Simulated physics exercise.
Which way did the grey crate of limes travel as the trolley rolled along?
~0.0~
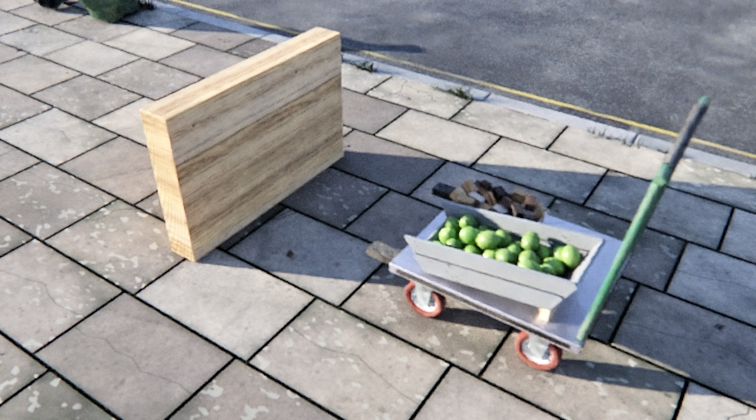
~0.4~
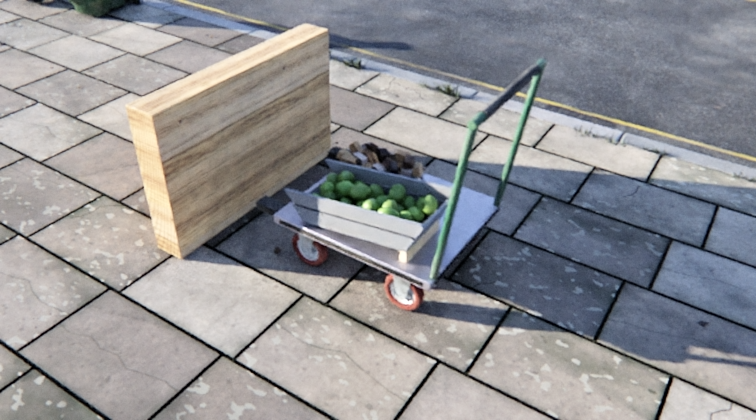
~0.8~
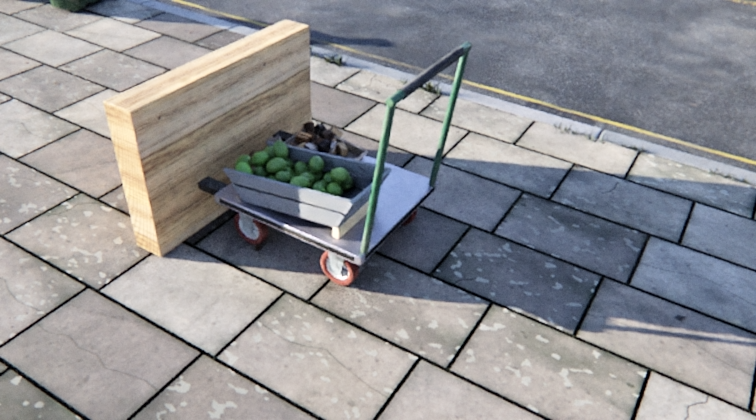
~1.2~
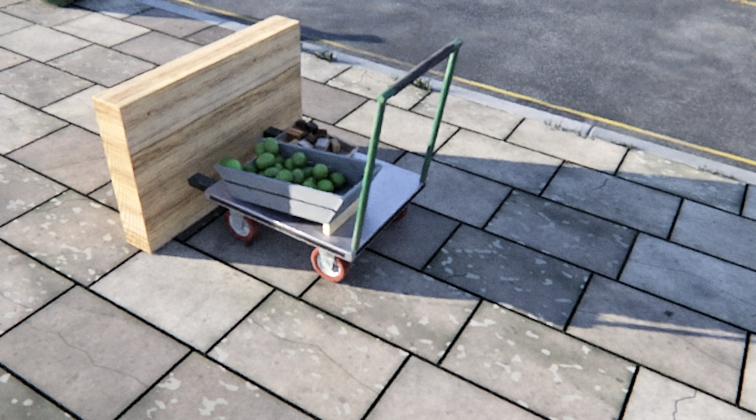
The grey crate travelled to the left, riding on the trolley towards the wall.
